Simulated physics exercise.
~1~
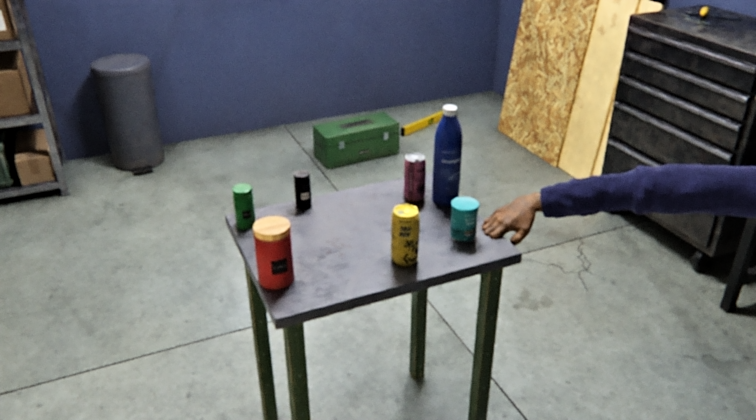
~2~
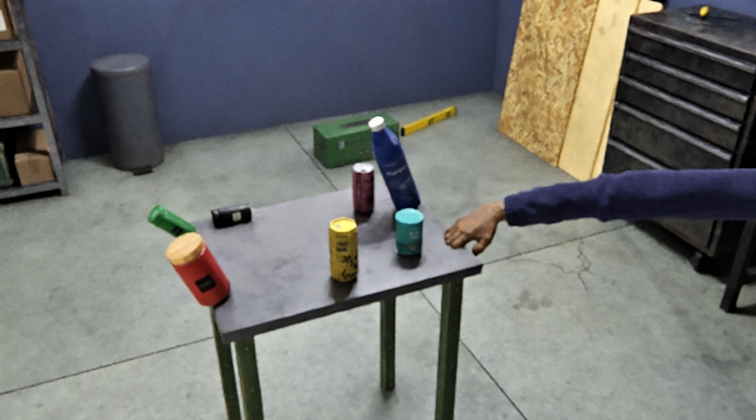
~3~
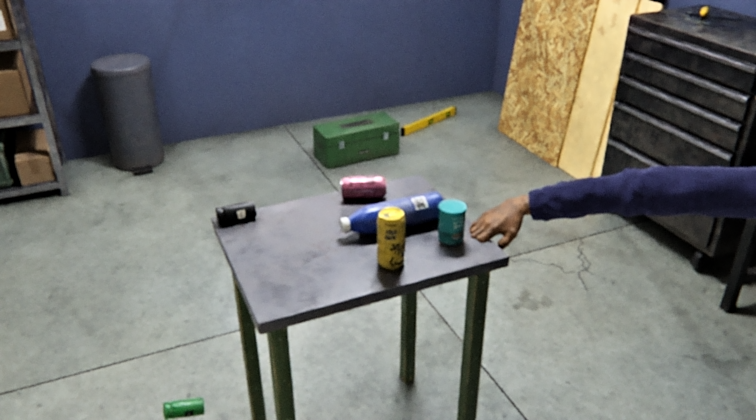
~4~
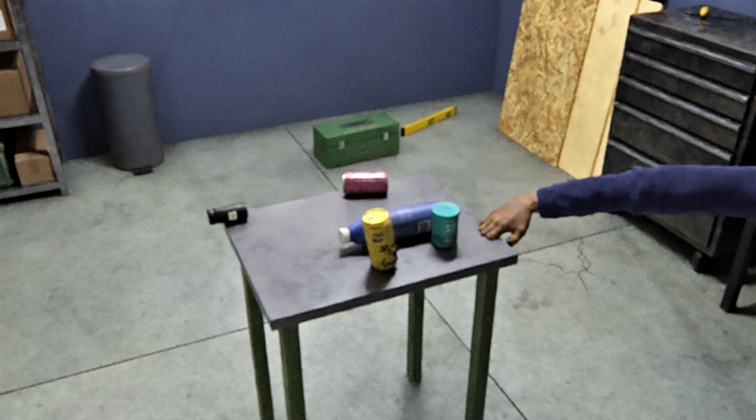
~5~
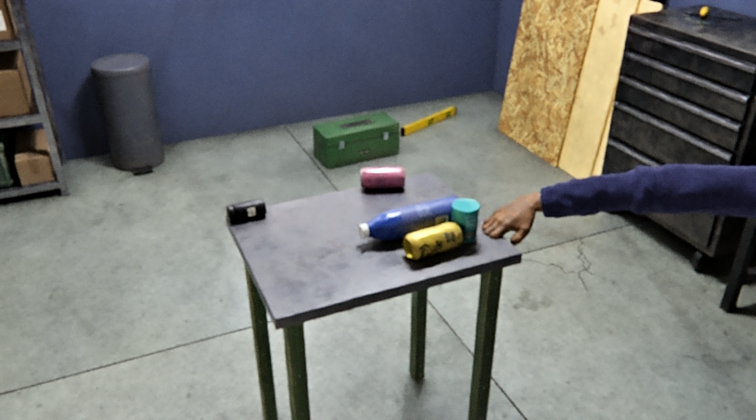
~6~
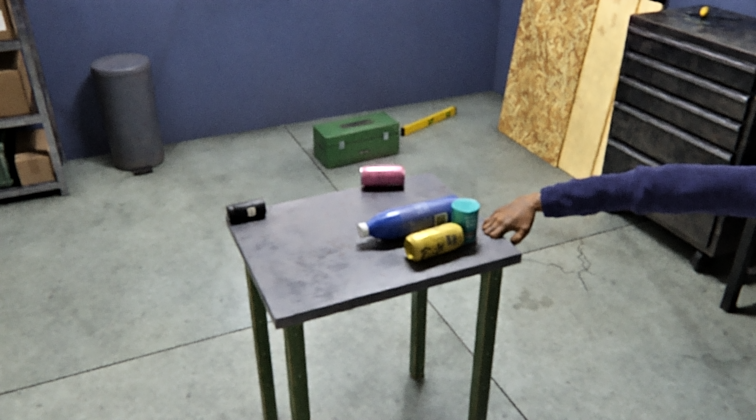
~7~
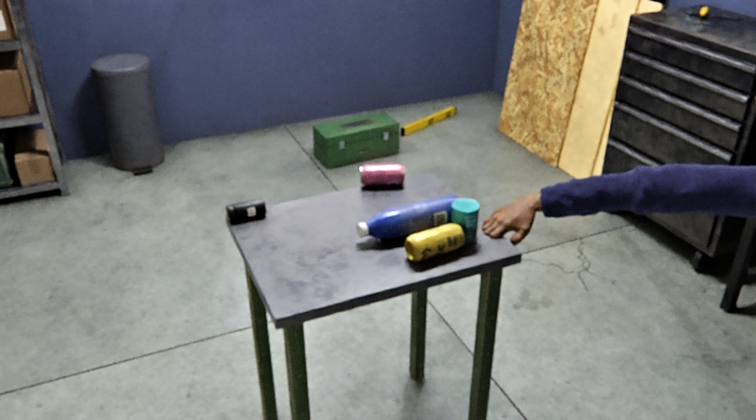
A dark side table with green legs, seen from slightly above in a workshop with a concrete floor, stands under a hand at its right edge, holding green, black, red, pink, yellow and turquoise containers and a tall blue bottle. The table jerks left, tipping the black shaker over and leaving the green shaker, red jar and bottle leaning. It shifts back right, and the green shaker and red jar are gone from the top while the bottle and pink can lie flat. After another small shift left and right, the yellow can topples too. Finally, only the turquoise tin stands, beside the fallen bottle.
